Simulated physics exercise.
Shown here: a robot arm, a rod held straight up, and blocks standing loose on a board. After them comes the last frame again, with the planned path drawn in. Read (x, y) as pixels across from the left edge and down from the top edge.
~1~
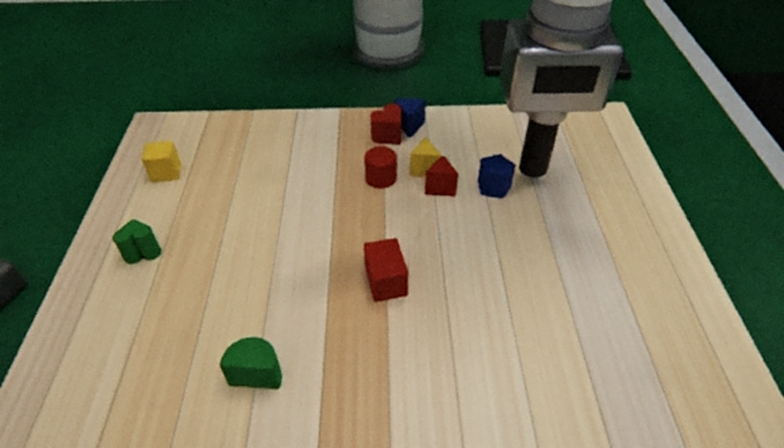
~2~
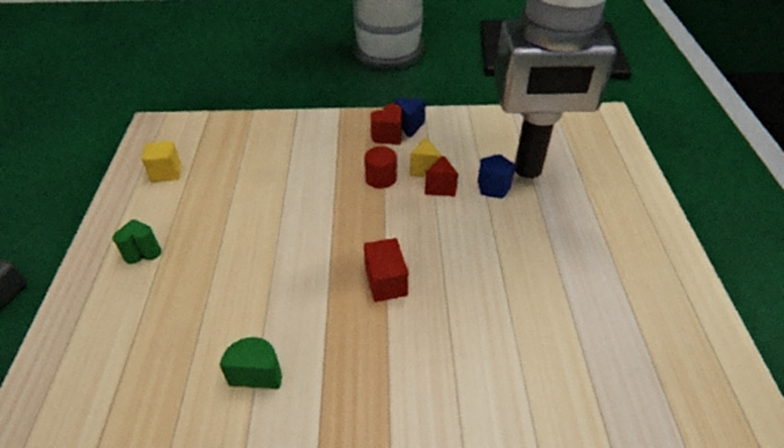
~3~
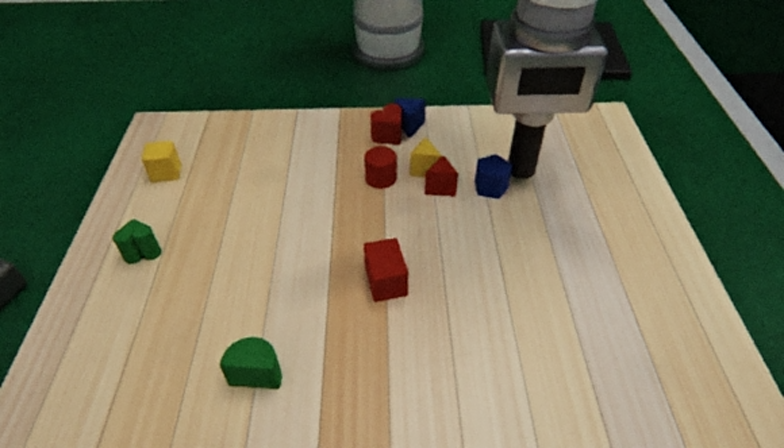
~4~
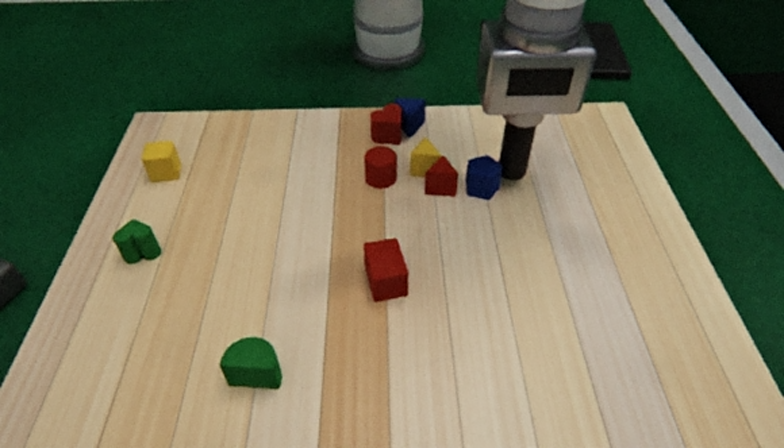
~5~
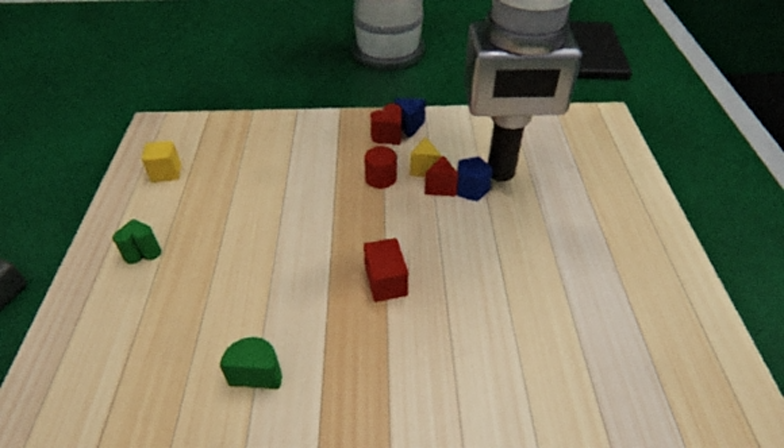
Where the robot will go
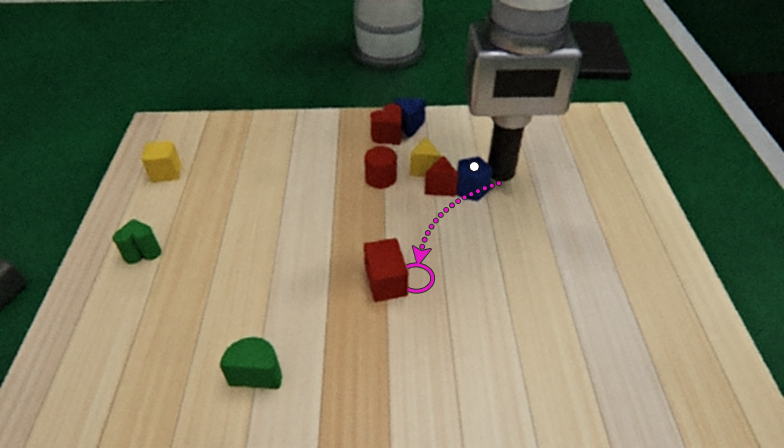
A robot arm holding a dark upright rod stands at the far right of a pale striped wooden board on a green surface, seen from above and in front. Red, yellow and blue blocks cluster near the board's far middle, with a red block nearer the centre and yellow and green ones leftward. The arm slides the rod slightly left, pushing the nearby blue block up beside a red triangular one, while the camera stays still.
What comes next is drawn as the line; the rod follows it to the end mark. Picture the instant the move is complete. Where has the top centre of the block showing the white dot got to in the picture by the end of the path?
At roughly (410, 185).
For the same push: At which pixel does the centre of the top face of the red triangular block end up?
I predict (406, 166).
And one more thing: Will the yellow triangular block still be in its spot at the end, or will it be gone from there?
That block is going to be left alone.
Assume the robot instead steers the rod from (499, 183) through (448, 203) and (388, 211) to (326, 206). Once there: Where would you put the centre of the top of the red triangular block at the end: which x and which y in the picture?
I'd expect the centre of its top face to be at (396, 160).
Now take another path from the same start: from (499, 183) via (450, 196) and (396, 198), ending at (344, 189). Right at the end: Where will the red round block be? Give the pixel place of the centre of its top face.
Final place: (360, 148).
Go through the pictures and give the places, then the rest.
Tip of the rod (533, 169), middles of tops, red rectangular block (385, 258), yellow triangular block (426, 148), red triangular block (443, 166), blue pentagonal block (498, 164), in the first picture.
Rod (528, 169), nothing pushed, in the second picture.
Rod (521, 170), blue pentagonal block (494, 164), in the third picture.
Rod (512, 171), blue pentagonal block (485, 165), in the fourth picture.
Rod (501, 172), red rectangular block (385, 258), yellow triangular block (426, 148), red triangular block (443, 166), blue pentagonal block (474, 167), in the fifth picture.
The line goes from (499, 183) over (457, 202) and (427, 234) to (416, 278); the dot is on the blue pentagonal block.
On the path given first. One third of the way, rod (457, 192); red triangular block (410, 166), turned 65° clockwise; blue pentagonal block (427, 179), turned 35° clockwise.
Two thirds of the way, rod (428, 224); red triangular block (406, 166), turned 85° clockwise; blue pentagonal block (410, 185), turned 70° clockwise.
At the end, rod (417, 267); red rectangular block (382, 260); yellow triangular block unmoved; red triangular block (406, 166), turned 85° clockwise; blue pentagonal block (410, 185), turned 70° clockwise.
